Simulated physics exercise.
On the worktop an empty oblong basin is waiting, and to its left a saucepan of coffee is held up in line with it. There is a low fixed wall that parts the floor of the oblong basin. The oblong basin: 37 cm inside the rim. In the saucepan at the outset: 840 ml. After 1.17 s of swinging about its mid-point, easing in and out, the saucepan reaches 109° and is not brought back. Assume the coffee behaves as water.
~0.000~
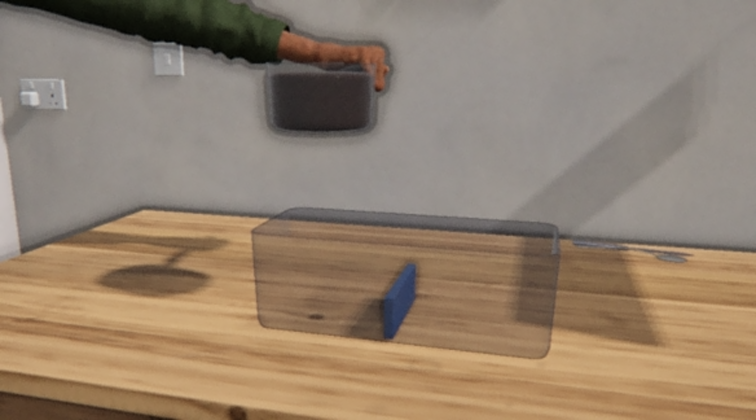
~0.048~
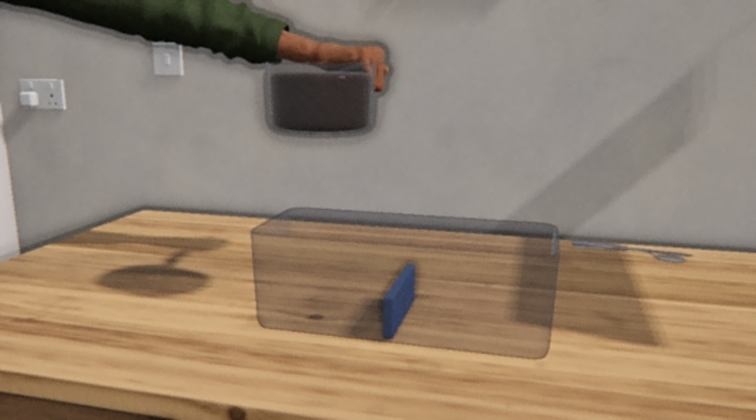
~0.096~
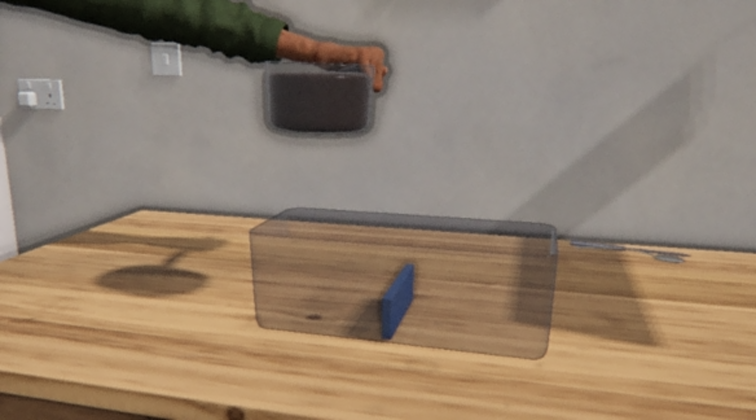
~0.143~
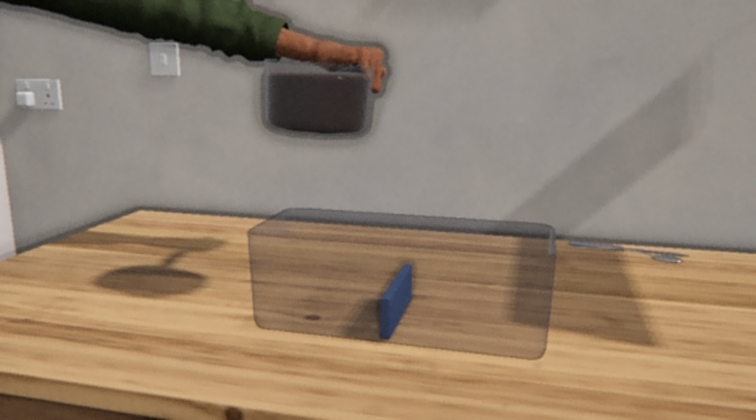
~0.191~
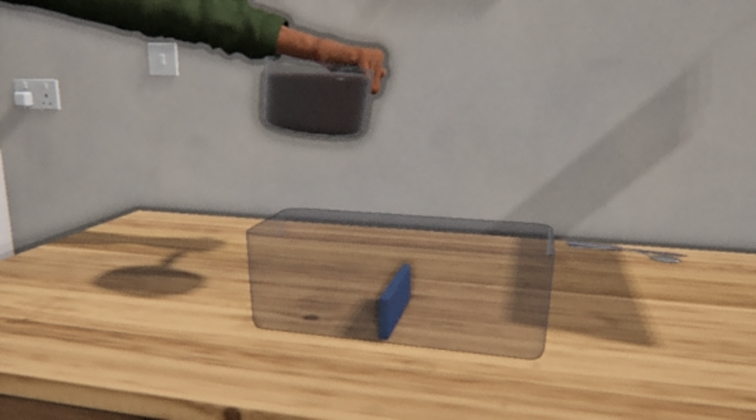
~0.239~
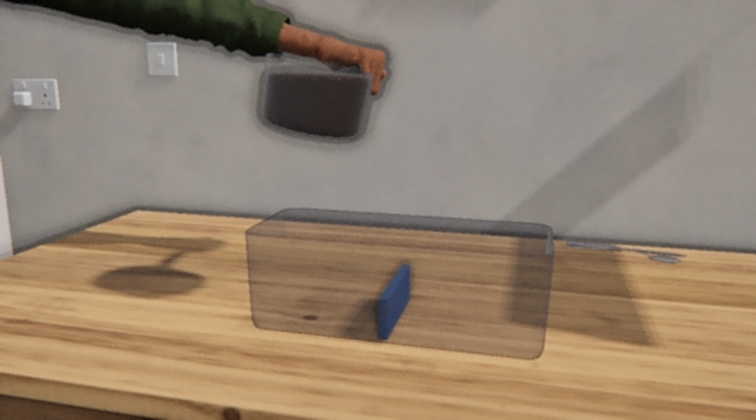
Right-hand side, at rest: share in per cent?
81 per cent.
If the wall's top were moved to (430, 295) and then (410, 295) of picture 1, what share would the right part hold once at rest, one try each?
Some 60 in a hundred, then some 65 in a hundred.
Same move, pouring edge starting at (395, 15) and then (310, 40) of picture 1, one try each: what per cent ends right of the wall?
First 95, then 10 per cent.
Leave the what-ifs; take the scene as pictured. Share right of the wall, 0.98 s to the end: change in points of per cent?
The right part's share grows by around 9 per cent.
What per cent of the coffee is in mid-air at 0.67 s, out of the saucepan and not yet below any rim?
About 30 per cent.
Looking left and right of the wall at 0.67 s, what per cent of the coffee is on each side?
1 per cent left and 10 right, roughly.
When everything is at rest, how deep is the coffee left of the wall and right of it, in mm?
Left part: About 6 mm; right part: About 26 mm.
Then, 0.67 s in, the tilt is 67° and 60 per cent is still to pour, 1 is left of the wall and 9 right of it.
Then, 0.98 s in, the tilt is 102° and 11 per cent is still to pour, 5 is left of the wall and 72 right of it.
Then, 1.31 s in, the tilt is 109° and 0 per cent is still to pour, 17 is left of the wall and 81 right of it.
Then, 1.67 s in, the tilt is 109° and 0 per cent is still to pour, 18 is left of the wall and 81 right of it.
Finally, 18 per cent lies left of the wall, 81 right of it and 1 outside.
